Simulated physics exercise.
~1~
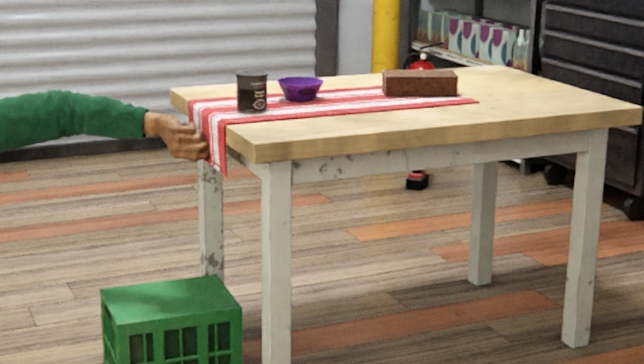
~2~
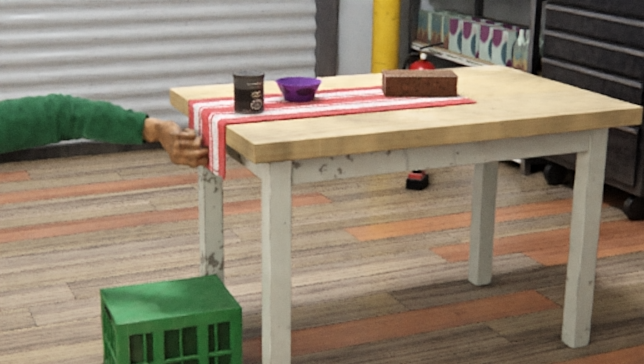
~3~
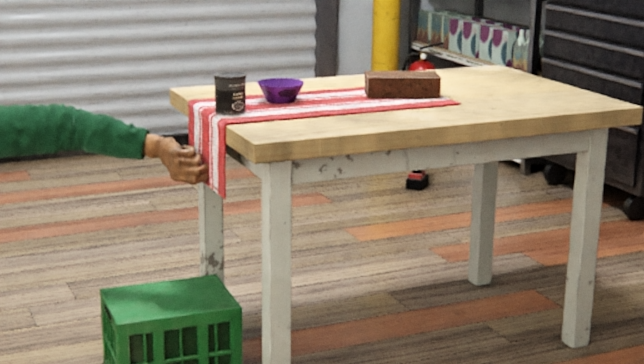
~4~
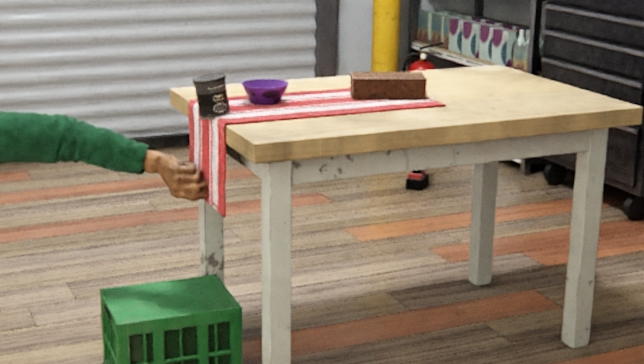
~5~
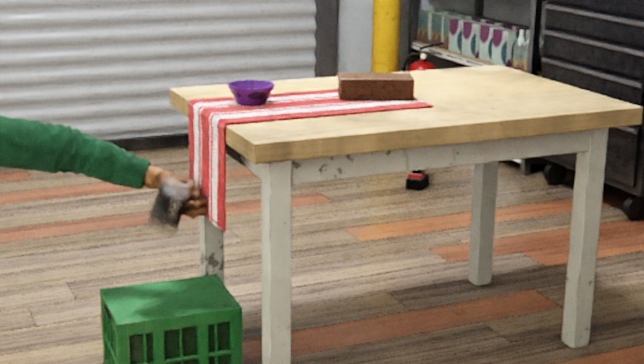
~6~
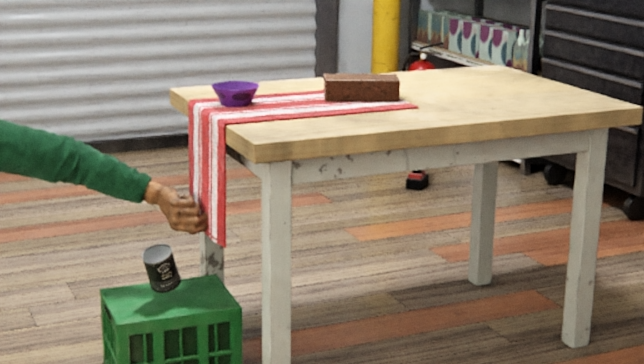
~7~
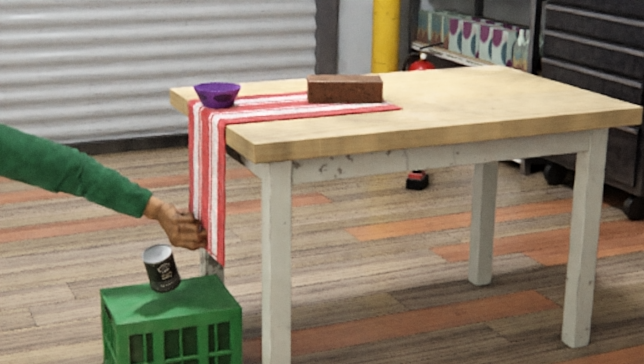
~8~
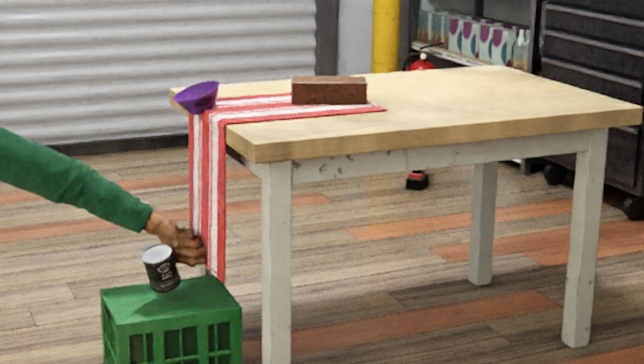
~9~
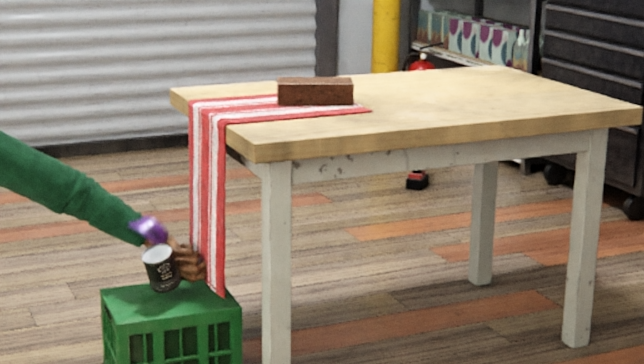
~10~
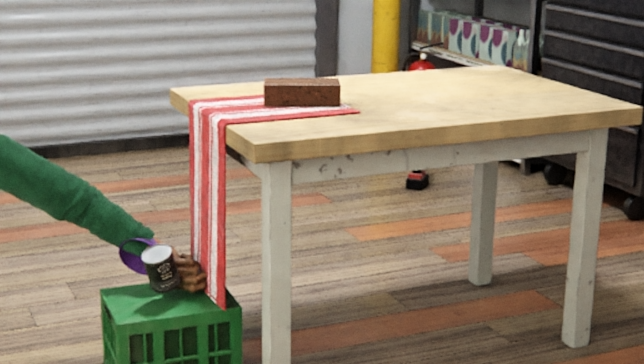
Hand in green sleeve drawing striped red cloth down off table end, black tin then purple bowl falling, brick staying on top.
